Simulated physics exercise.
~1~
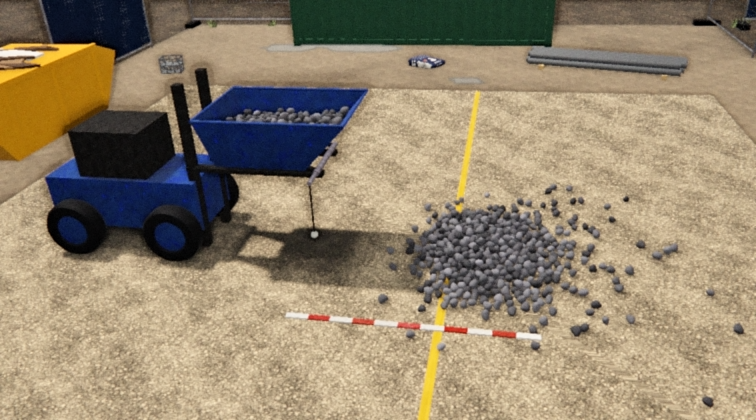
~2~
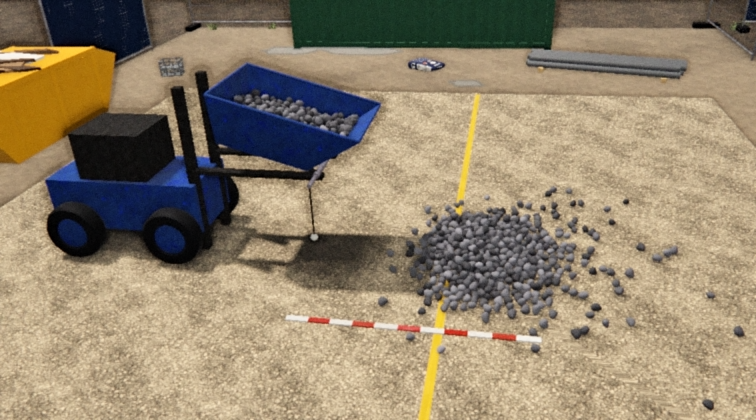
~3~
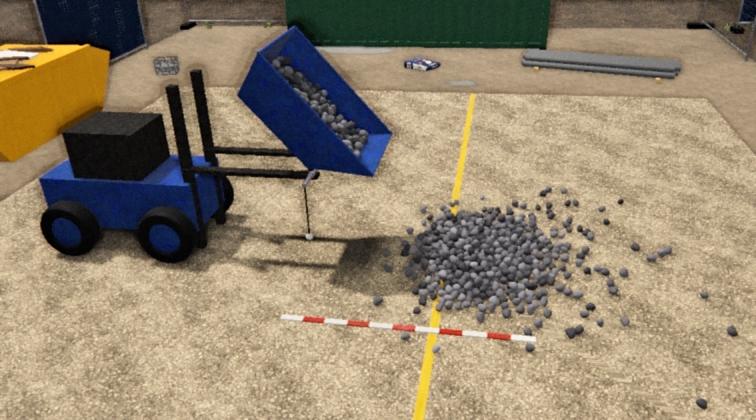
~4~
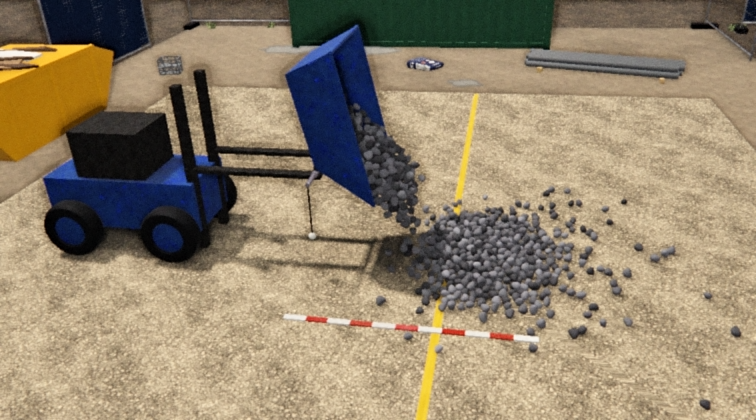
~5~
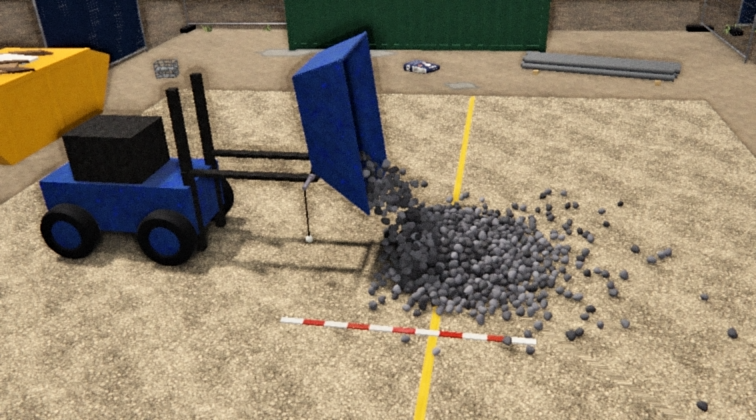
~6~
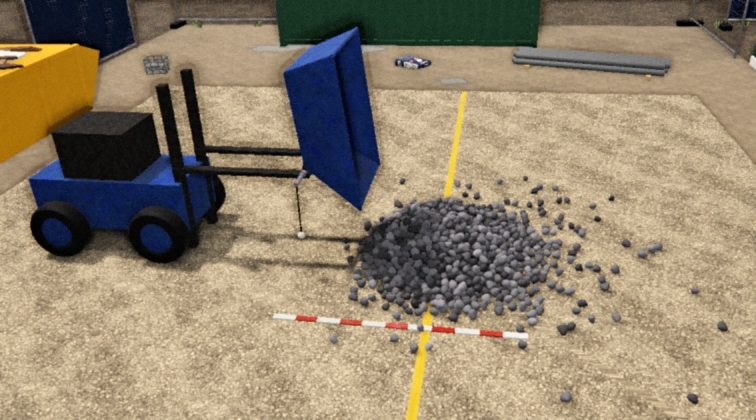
In a sandy yard, a small blue truck tilted its raised skip of grey stones steeply forward until they slid out onto the pile already lying across a yellow line, leaving the skip tipped and empty above a wider heap that spread leftward.
